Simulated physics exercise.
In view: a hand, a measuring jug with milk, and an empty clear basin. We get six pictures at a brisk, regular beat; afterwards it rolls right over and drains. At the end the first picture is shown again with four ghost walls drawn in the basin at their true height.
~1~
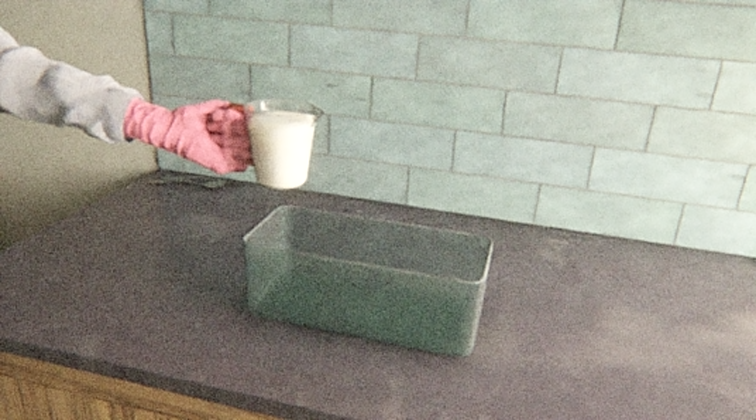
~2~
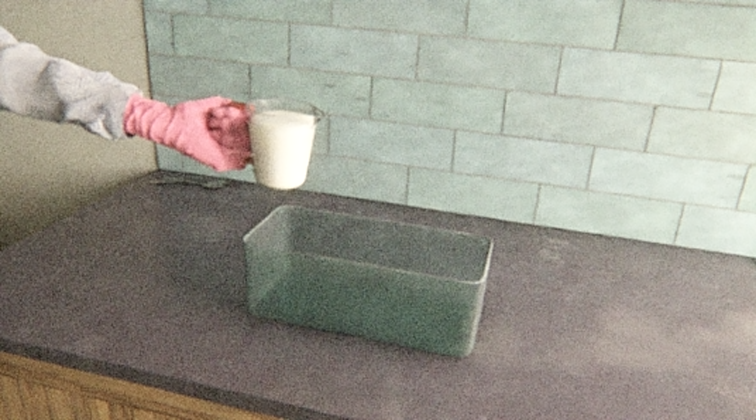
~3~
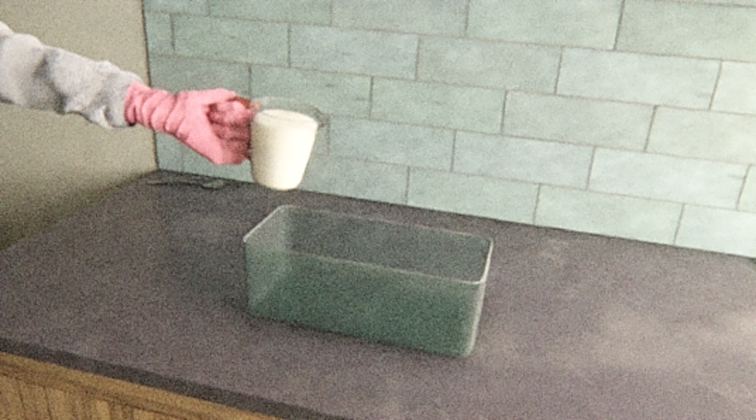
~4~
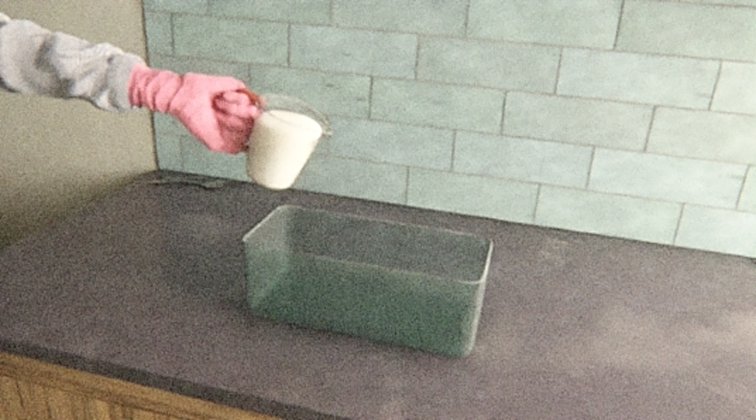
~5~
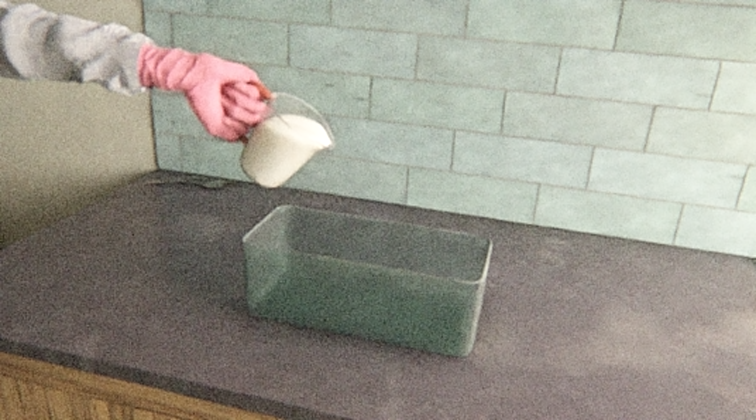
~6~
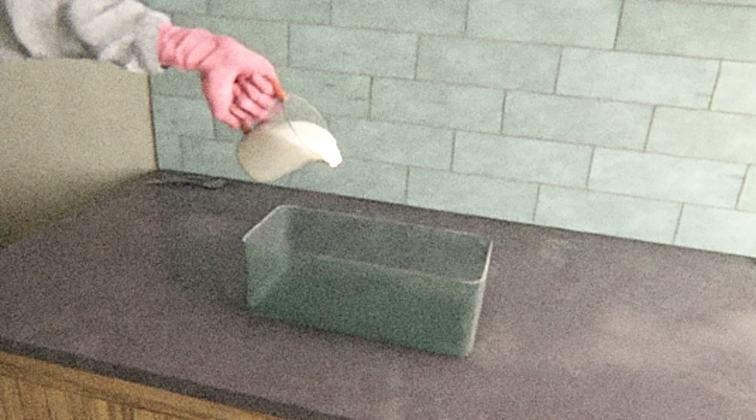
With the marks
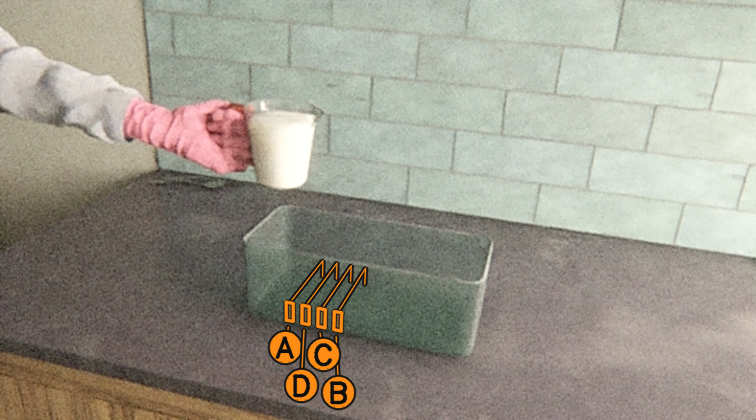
On a dark countertop, a pink-gloved hand tilting a clear jug of milk rightward above an empty basin, milk reaching the lip.
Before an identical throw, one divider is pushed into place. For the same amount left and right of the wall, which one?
B.
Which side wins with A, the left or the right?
The right one.
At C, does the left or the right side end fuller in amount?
The right one.
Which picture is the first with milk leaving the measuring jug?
Picture 6.
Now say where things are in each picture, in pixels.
Upright, lip at (322, 114); basin from (249, 310) to (472, 355); nothing has left yet.
Tipped about 2°, lip at (323, 116); nothing has left yet.
Tipped about 10°, lip at (327, 123); nothing has left yet.
Tipped about 21°, lip at (331, 133); nothing has left yet.
Tipped about 36°, lip at (333, 147); nothing has left yet.
Tipped about 52°, lip at (332, 162); milk is over the lip, down to (332, 162).
On the marked copy, A at (288, 326); B at (336, 336); C at (320, 332); D at (304, 329).
If A is chosen, about 10 % ends left of the wall and 88 % right of it.
If B is chosen, about 54 % ends left of the wall and 44 % right of it.
If C is chosen, about 14 % ends left of the wall and 84 % right of it.
If D is chosen, about 6 % ends left of the wall and 92 % right of it.
